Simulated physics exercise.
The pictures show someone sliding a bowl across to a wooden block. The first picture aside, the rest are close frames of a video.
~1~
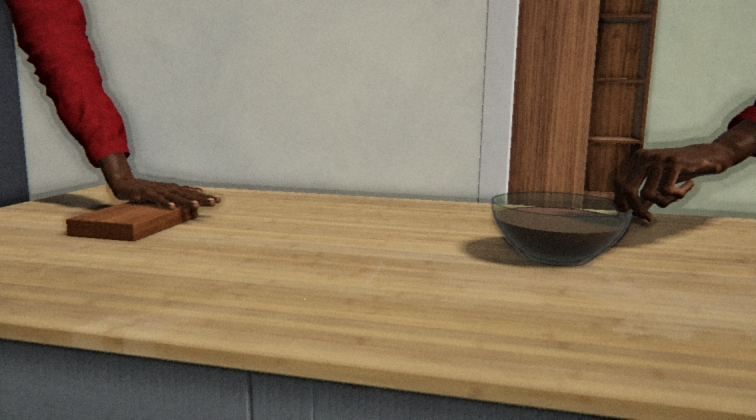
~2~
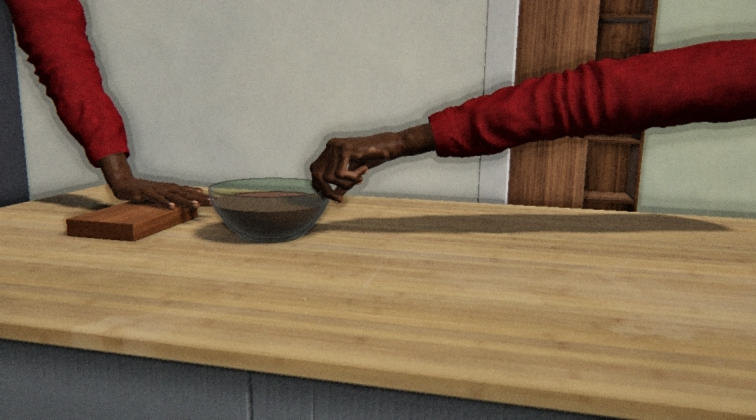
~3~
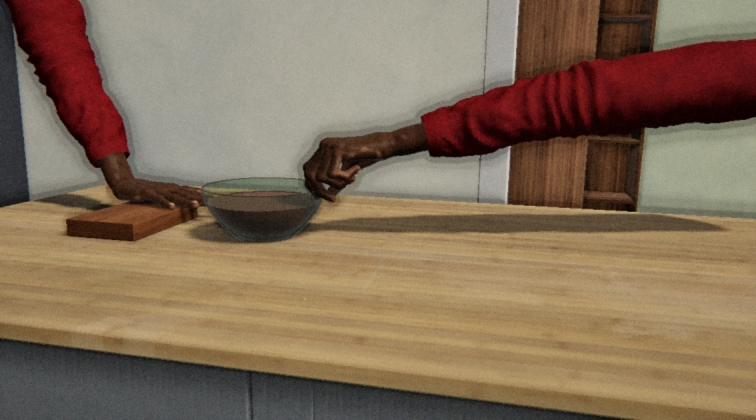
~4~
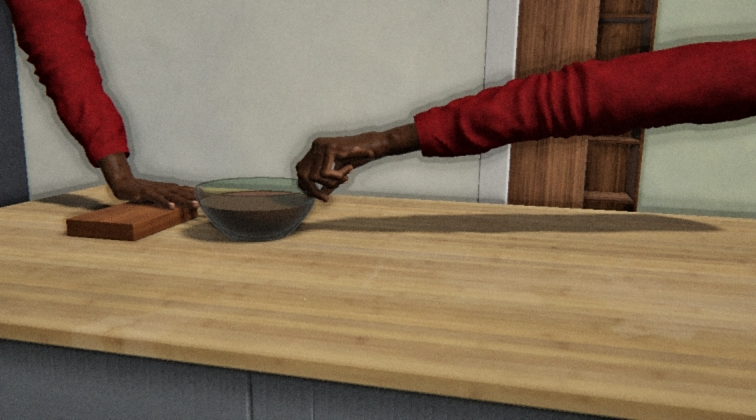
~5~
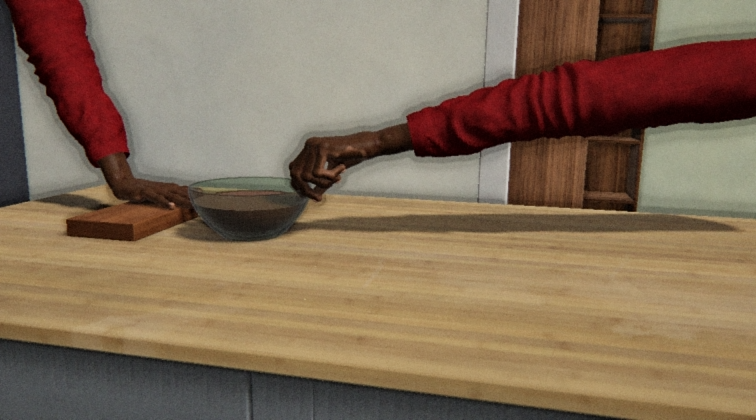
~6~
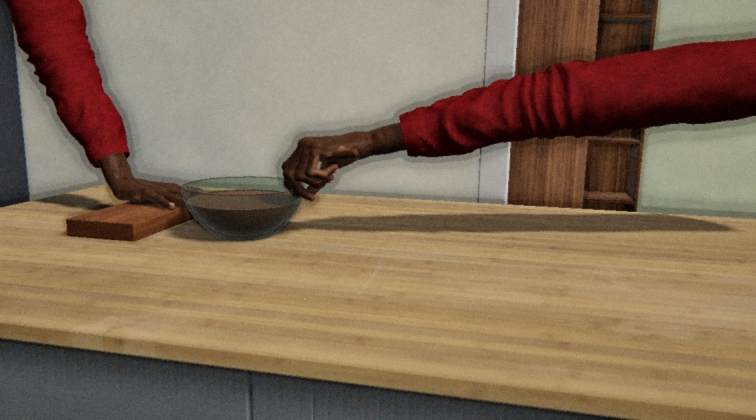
A clear glass bowl about two thirds full of something dark brown sits toward the right of a pale wooden countertop, a dark-skinned hand at its rim. Seen from the front and slightly above, a red-brown wooden block lies at left beside another red-sleeved arm's resting hand, before a pale wall and brown shelving. The bowl, with the right hand, moves left across the counter, then creeps further toward the block while the view stays still.
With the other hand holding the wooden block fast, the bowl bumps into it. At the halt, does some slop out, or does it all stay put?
It ends up with no mess.
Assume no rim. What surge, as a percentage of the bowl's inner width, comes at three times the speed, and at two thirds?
The rise comes to some 20 per cent in the first case and some 5 per cent in the second.
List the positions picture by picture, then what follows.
At rest; bowl (558, 228) about two thirds full; wooden block (137, 218), in the first frame.
Under way; bowl about two thirds full, surface at (271, 201), in the second frame.
A step of some 5 px; bowl (265, 209) about two thirds full, in the third frame.
A step of some 5 px; bowl about two thirds full, surface at (258, 201), in the fourth frame.
A step of some 5 px; bowl (251, 208) about two thirds full, in the fifth frame.
A step of some 5 px; bowl about two thirds full, surface at (245, 200); wooden block (137, 218), in the sixth frame.
A moment on, the bowl meets the wooden block.
Further on, the cocoa surges up the wall; the wave climbs under half way to the rim.
When it is over, the bowl stands at the wooden block; all is still inside.
